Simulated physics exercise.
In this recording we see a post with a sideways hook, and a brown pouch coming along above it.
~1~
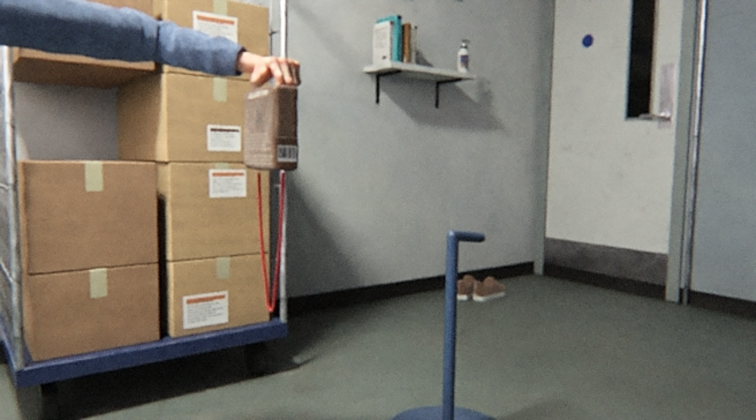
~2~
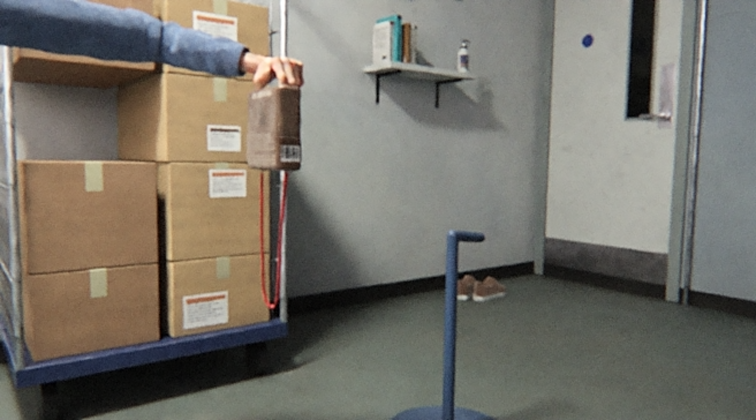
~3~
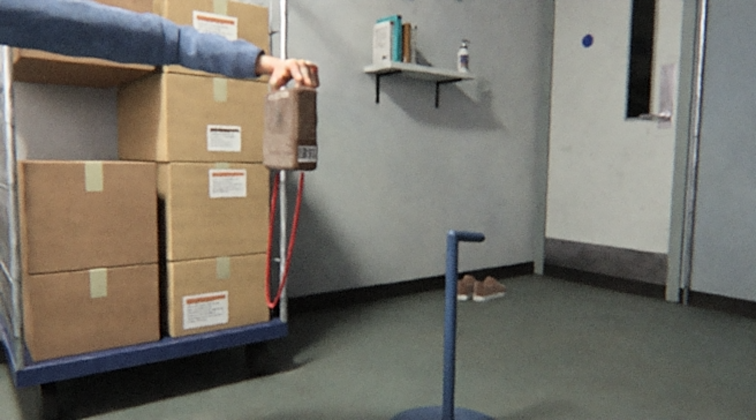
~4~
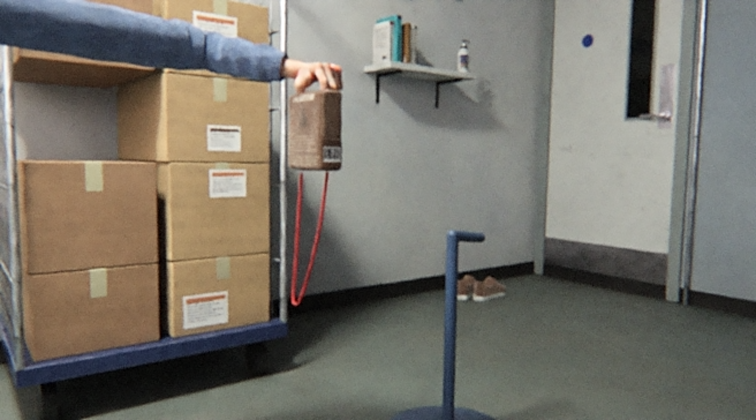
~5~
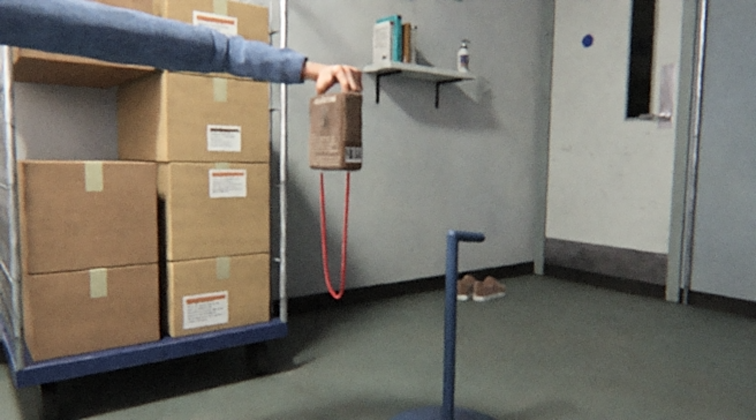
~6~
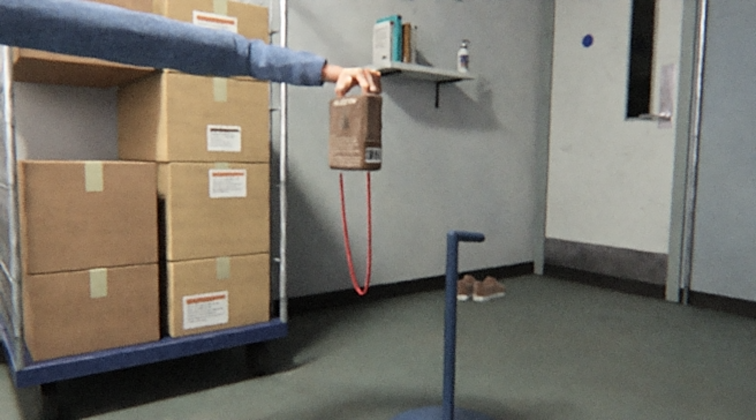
The clip opens on a hand gripping a brown pouch from above beside stacked boxes on a trolley, a red loop dangling beneath it. The arm extends steadily to the right, carrying the pouch away from the boxes, and the loop swings slightly, still left of a blue post with a sideways hook.
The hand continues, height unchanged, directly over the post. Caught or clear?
Going by the video, it will go straight past the post.
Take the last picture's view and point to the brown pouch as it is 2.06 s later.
Near pixel (527, 142).
Then, 1.02 s on from there, pouch over the post near (450, 138).
Then, 2.06 s on from there, pouch past the post near (526, 142).
In the end, pouch past the post near (539, 143). The brown pouch passes clear.
